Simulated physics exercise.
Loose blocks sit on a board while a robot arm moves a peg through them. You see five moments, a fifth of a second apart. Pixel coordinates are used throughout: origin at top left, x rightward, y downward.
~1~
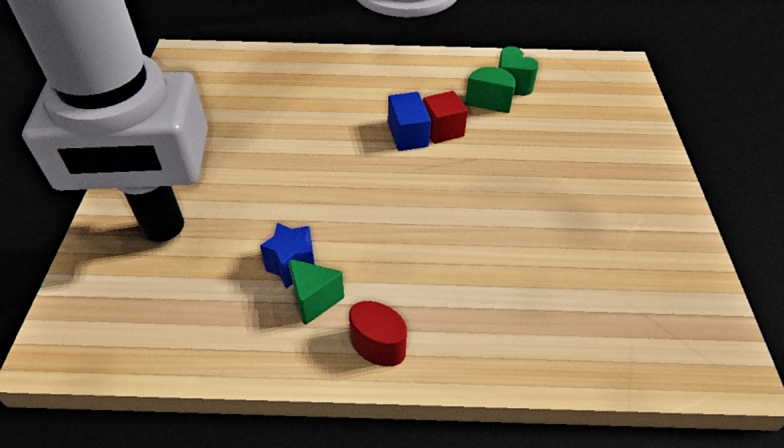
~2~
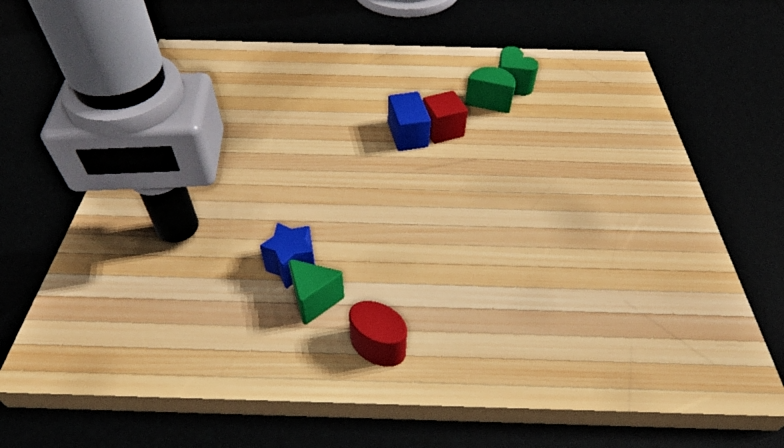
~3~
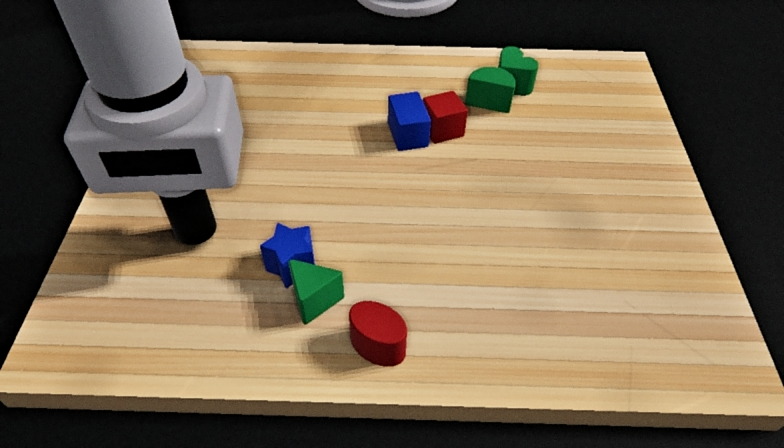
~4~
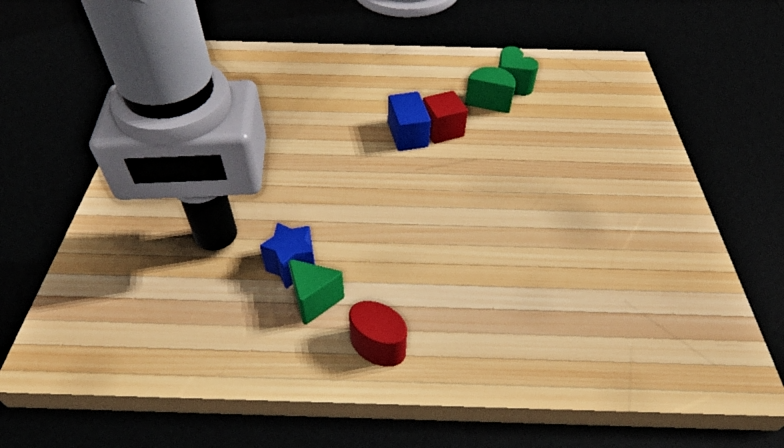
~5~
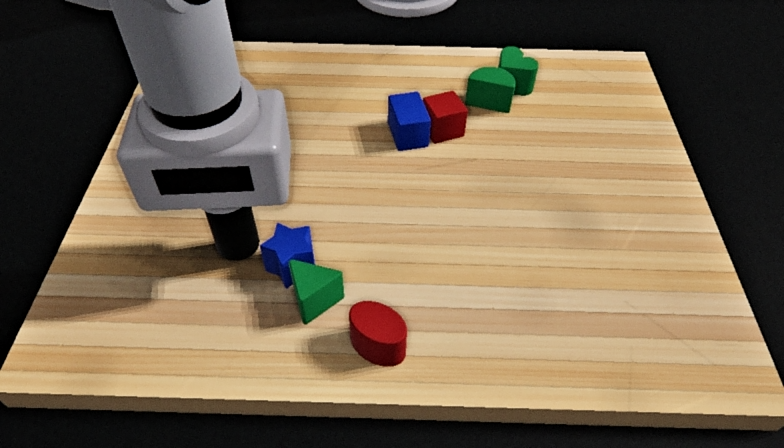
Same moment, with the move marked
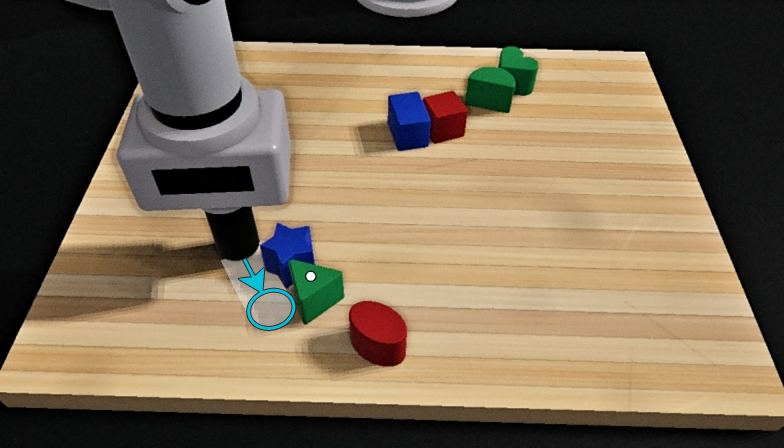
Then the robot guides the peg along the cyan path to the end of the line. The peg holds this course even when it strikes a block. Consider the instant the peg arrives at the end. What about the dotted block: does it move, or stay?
It is shoved along.
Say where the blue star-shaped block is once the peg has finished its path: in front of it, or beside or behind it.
That block drops off.
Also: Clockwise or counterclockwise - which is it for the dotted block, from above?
From above, the dotted block will be seen to turn clockwise.
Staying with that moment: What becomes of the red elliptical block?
It stays put.
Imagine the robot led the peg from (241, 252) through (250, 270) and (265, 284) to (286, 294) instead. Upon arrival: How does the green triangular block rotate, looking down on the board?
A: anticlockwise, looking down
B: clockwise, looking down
Choice B: Clockwise, looking down.
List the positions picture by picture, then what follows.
In the first picture, lower end of the peg (164, 226), tops of blocks, blue star-shaped block (288, 241), green triangular block (311, 276), red elliptical block (378, 321).
In the second picture, peg (178, 227), blocks as before.
In the third picture, peg (196, 229), blocks as before.
In the fourth picture, peg (216, 235), blocks as before.
In the fifth picture, peg (239, 245), blue star-shaped block (288, 241), green triangular block (311, 276), red elliptical block (378, 321).
The drawn path runs in a line from (241, 252) to (271, 309); the dot is on the green triangular block.
On the path given first. Halfway along, peg (254, 273); blue star-shaped block (292, 245), turned 40° anticlockwise; green triangular block (321, 281), turned 20° clockwise.
At the end, peg (269, 301); blue star-shaped block (294, 249), turned 70° anticlockwise; green triangular block (326, 280), turned 35° clockwise; red elliptical block not moved.
